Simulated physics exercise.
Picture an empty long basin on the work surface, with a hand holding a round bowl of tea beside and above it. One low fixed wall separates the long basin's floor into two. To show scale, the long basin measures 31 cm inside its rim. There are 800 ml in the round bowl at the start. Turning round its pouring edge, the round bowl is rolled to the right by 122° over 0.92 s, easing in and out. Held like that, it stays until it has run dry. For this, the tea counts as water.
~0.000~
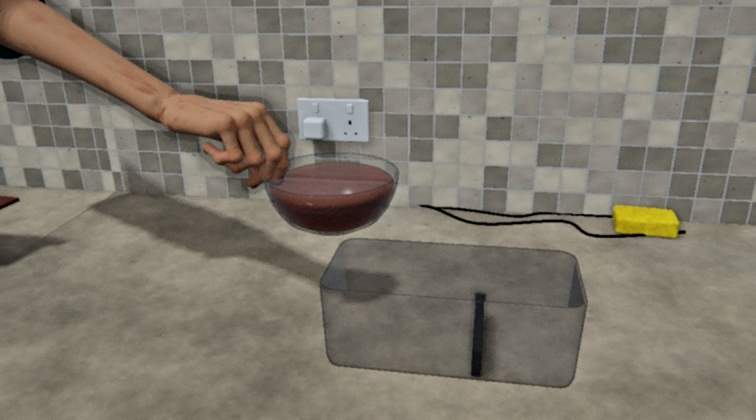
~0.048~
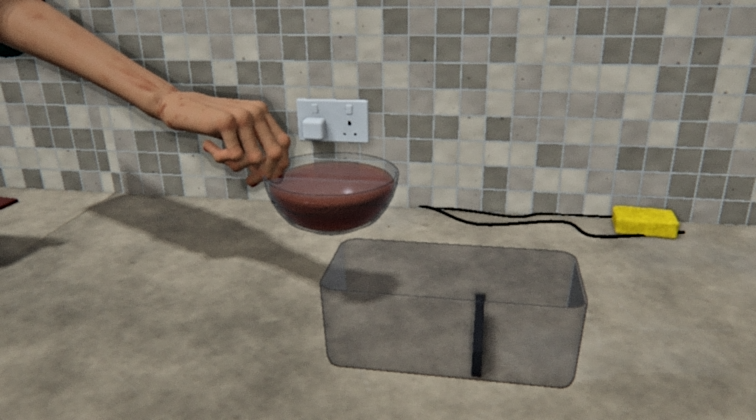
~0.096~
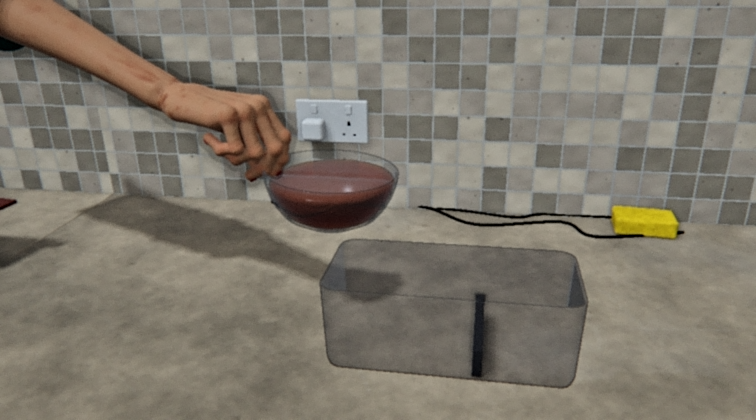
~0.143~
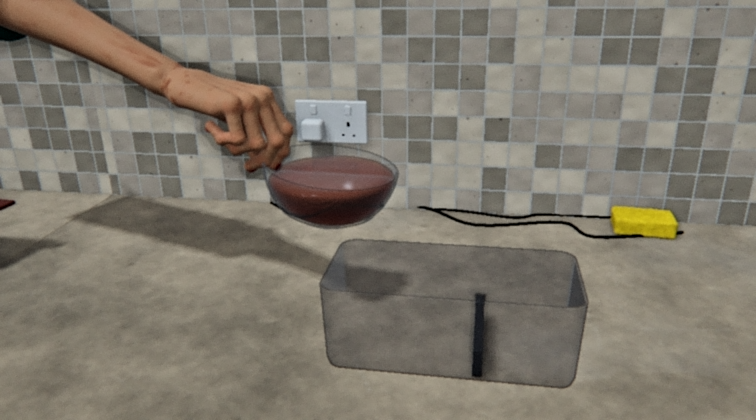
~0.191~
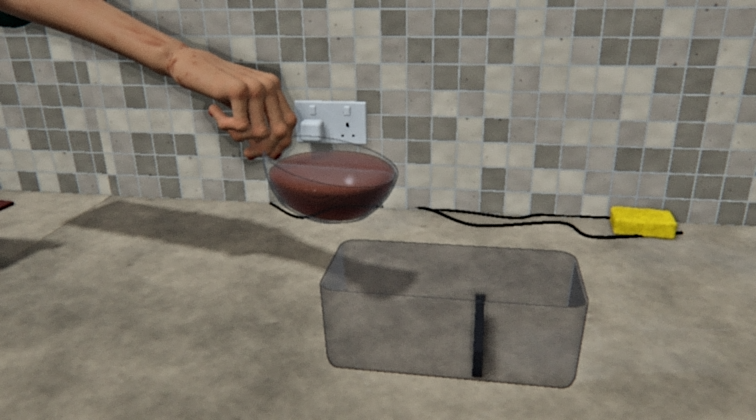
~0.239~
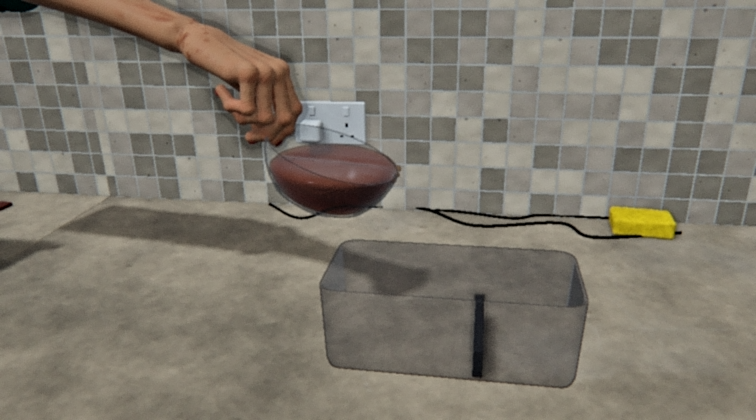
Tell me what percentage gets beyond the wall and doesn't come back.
Around 53 % gets beyond the wall and stays.
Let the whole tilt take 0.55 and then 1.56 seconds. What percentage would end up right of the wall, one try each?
Try 1: 55 %; try 2: 55 %.
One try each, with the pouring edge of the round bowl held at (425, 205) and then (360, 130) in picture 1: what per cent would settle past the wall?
60 and 30 %.
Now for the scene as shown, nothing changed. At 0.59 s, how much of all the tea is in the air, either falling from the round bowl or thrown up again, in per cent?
Some 56 per cent, I reckon.
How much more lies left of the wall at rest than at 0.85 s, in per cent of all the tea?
Around 18 in a hundred.
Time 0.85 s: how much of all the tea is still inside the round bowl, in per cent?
Roughly 0 percent remains.
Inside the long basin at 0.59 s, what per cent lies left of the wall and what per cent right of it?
I'd say some 14 on the left and some 9 on the right.
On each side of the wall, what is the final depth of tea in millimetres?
Around 14 mm deep on the left, around 28 mm deep on the right.
By 0.59 s the tilt is 88° and 22 per cent is still to pour, 14 is left of the wall and 9 right of it.
By 0.85 s the tilt is 120° and 0 per cent is still to pour, 26 is left of the wall and 62 right of it.
By 1.12 s the tilt is 122° and 0 per cent is still to pour, 38 is left of the wall and 59 right of it.
By 1.42 s the tilt is 122° and 0 per cent is still to pour, 43 is left of the wall and 54 right of it.
At rest 45 per cent lies left of the wall, 53 right of it and 3 outside.
